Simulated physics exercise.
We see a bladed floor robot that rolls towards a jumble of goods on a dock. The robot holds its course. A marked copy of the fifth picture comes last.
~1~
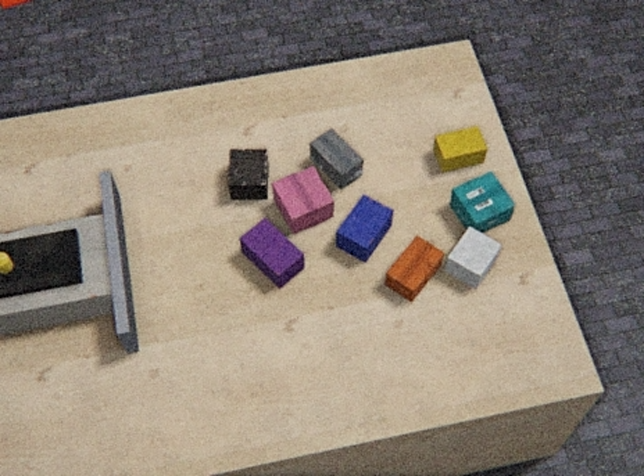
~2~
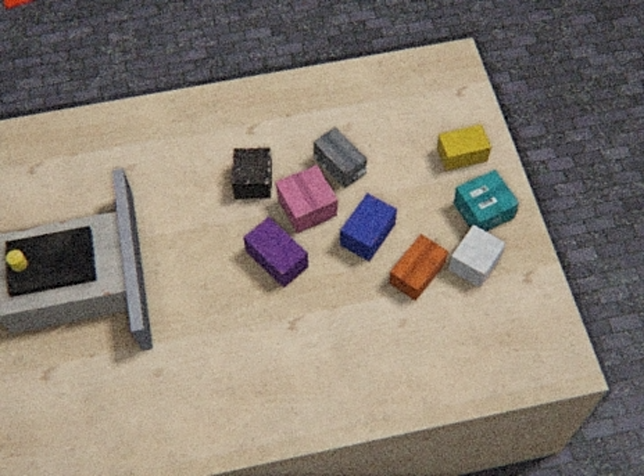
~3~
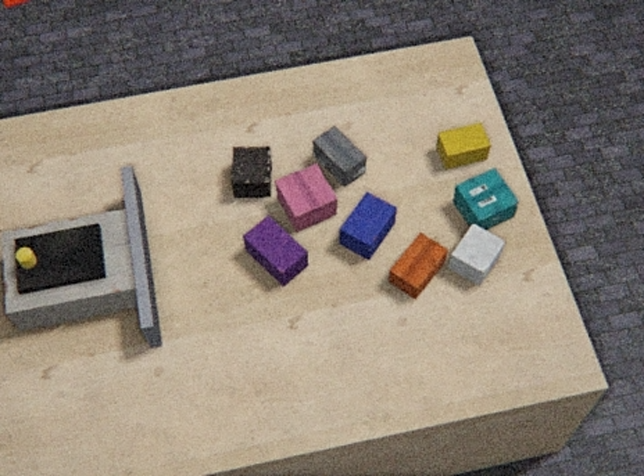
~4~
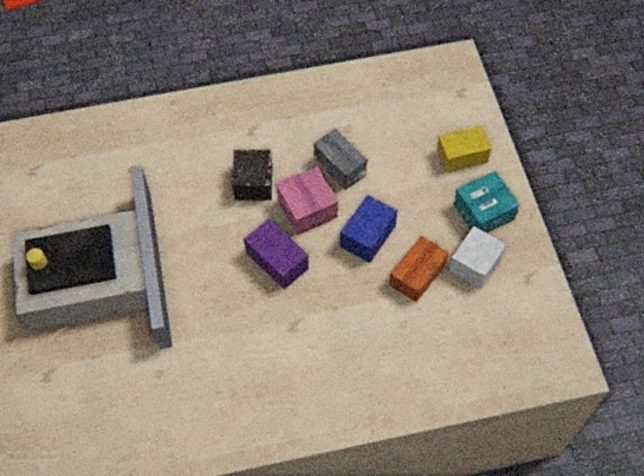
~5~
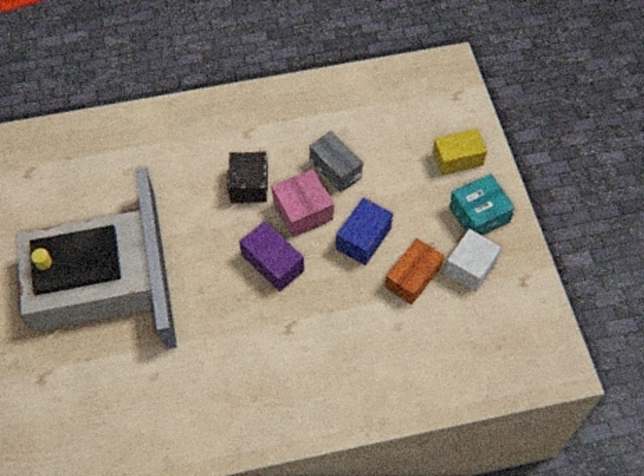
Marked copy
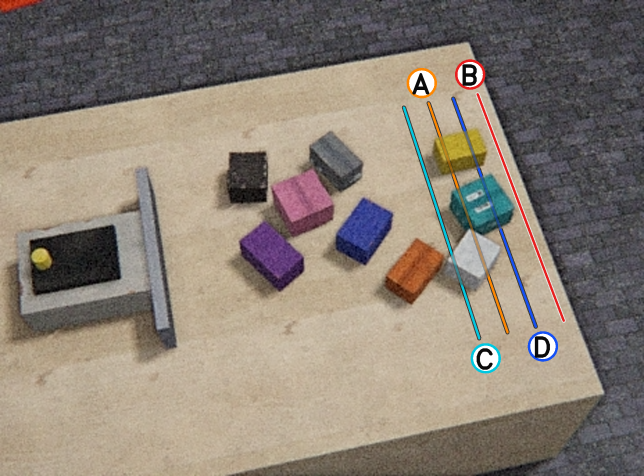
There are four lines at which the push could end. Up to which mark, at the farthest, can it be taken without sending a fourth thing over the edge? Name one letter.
No farther than A.
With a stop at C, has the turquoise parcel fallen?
Yes.
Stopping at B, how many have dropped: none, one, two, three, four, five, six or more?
Six or more.
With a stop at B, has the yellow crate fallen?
By then, yes.
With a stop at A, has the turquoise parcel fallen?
Yes.
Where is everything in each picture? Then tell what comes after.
The first frame shows blue crate (364, 229); turquoise parcel (482, 204); white crate (473, 258).
The second frame shows robot (57, 259); black crate (253, 173).
The third frame shows robot (67, 256); orange box (418, 266).
The fourth frame shows robot (77, 257); purple crate (276, 254).
The fifth frame shows robot (82, 257); blue crate (364, 231); turquoise parcel (482, 207); white crate (473, 260).
On the copy, A at (465, 209); B at (518, 199); C at (439, 214); D at (492, 204).
On A. First, robot (199, 235); black crate (279, 169); pink box (309, 203).
Then, robot (315, 213); turquoise parcel (493, 206); white crate (484, 265).
Finally, robot (401, 197); turquoise parcel over the edge; yellow crate over the edge; three fallen.
By contrast, B drops nine; C is within the limit but short; D drops five.
